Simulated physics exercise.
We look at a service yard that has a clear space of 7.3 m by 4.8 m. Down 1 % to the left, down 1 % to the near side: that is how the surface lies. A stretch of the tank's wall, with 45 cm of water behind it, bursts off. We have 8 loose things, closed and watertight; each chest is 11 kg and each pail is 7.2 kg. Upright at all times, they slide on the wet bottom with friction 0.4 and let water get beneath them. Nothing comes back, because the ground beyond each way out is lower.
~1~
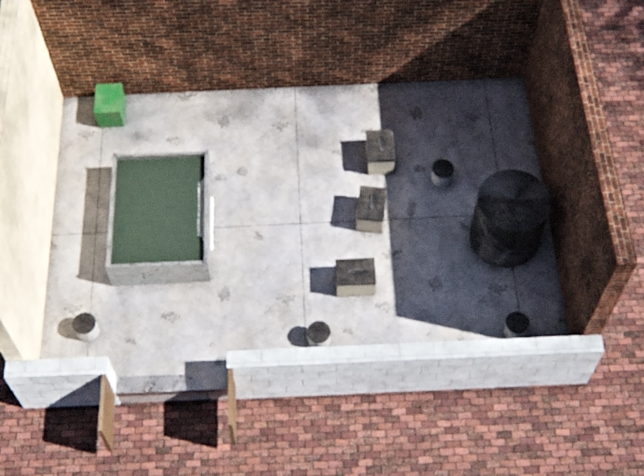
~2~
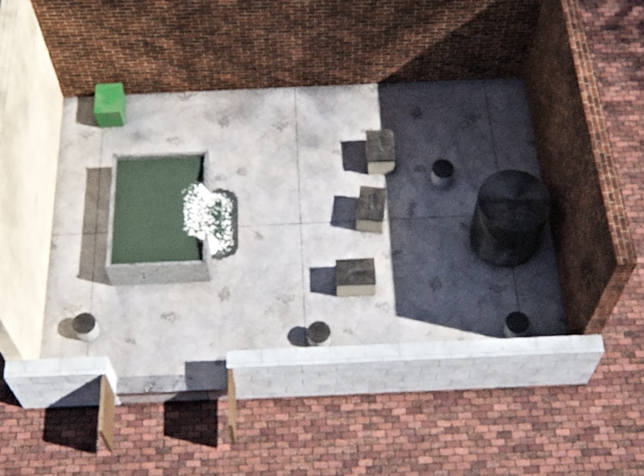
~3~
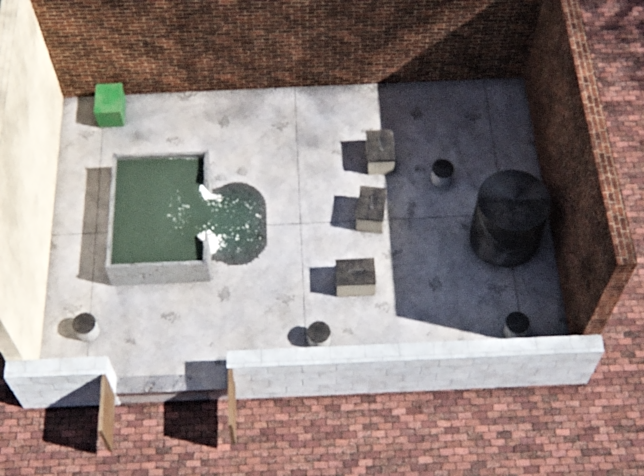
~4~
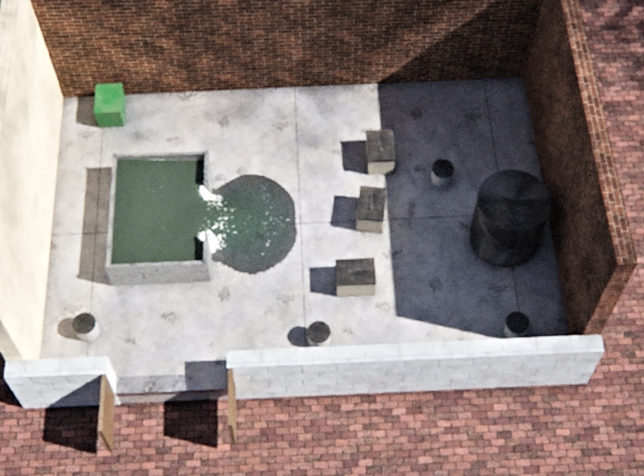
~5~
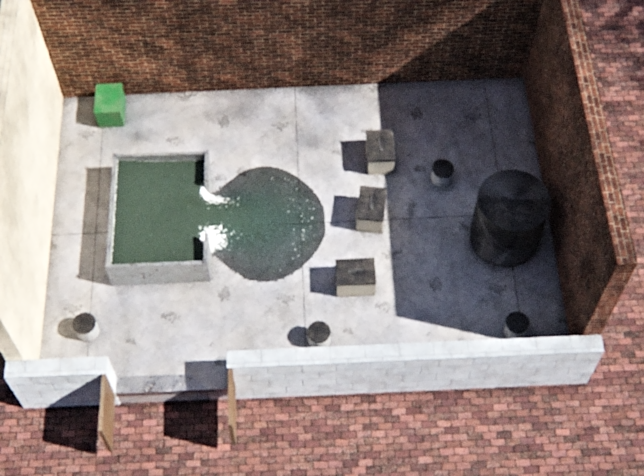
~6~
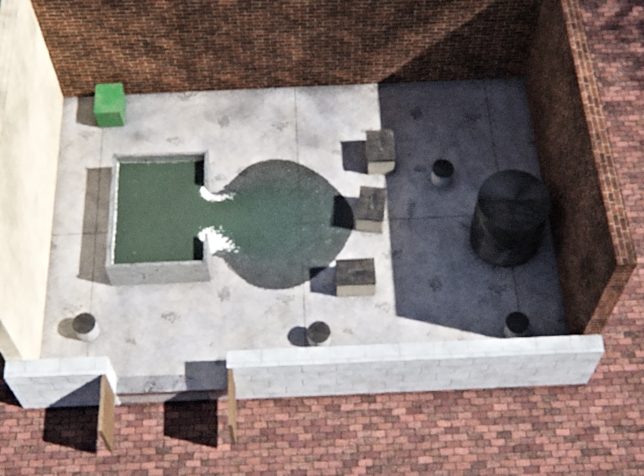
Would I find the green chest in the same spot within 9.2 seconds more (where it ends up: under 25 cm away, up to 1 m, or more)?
The green chest remains almost where it was.
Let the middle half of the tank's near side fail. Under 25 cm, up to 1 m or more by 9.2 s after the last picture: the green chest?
Result: The green chest remains where it was.
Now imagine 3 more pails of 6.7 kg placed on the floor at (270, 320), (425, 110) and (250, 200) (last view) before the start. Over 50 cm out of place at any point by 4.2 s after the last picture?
Answers, first to last: Not exceeding, not exceeding, exceeding.
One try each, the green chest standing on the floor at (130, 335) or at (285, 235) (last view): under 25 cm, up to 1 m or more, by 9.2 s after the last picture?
Well, it scarcely moves on the first try and gets swept off on the second.
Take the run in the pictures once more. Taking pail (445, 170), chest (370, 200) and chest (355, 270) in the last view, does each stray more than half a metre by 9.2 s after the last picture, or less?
Well, going one by one, it's too far, too far and too far.
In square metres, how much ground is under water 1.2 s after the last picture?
Flooded: Near 16 m2.
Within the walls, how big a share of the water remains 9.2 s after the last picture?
Roughly 98 percent.
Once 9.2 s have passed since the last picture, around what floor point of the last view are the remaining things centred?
Roughly at (351, 235).
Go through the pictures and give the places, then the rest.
The first frame shows the green chest at (108, 98), on the bottom; 2.4 m2 under water; 0 of 8 have shifted.
The second frame shows the green chest at (108, 98) rests on the ground; 2.8 m2 under water; 0 of 8 have shifted.
The third frame shows the green chest at (108, 98), on the bottom; water covers 3.3 m2; 0 of 8 have shifted.
The fourth frame shows the green chest at (108, 98), on the bottom; water covers 4.0 m2; 0 of 8 have shifted.
The fifth frame shows the green chest at (108, 98), on the bottom; water covers 4.8 m2; 0 of 8 have shifted.
The sixth frame shows the green chest at (108, 98), on the bottom; 5.6 m2 under water; 0 of 8 have shifted.
Then, 1.2 s after the last picture the green chest is near (108, 98), 0.0 m from its start, aground; 0 of 8 are out; 0 afloat.
Then, 3.8 s after the last picture the green chest is near (108, 98), 0.0 m from its start, aground; 0 of 8 are out; 1 afloat.
Then, 6.2 s after the last picture the green chest is near (108, 98), 0.0 m from its start, aground; 0 of 8 are out; 2 afloat.
Then, 9.2 s after the last picture the green chest is near (108, 98), 0.0 m from its start, aground; 0 of 8 are out; 1 afloat.
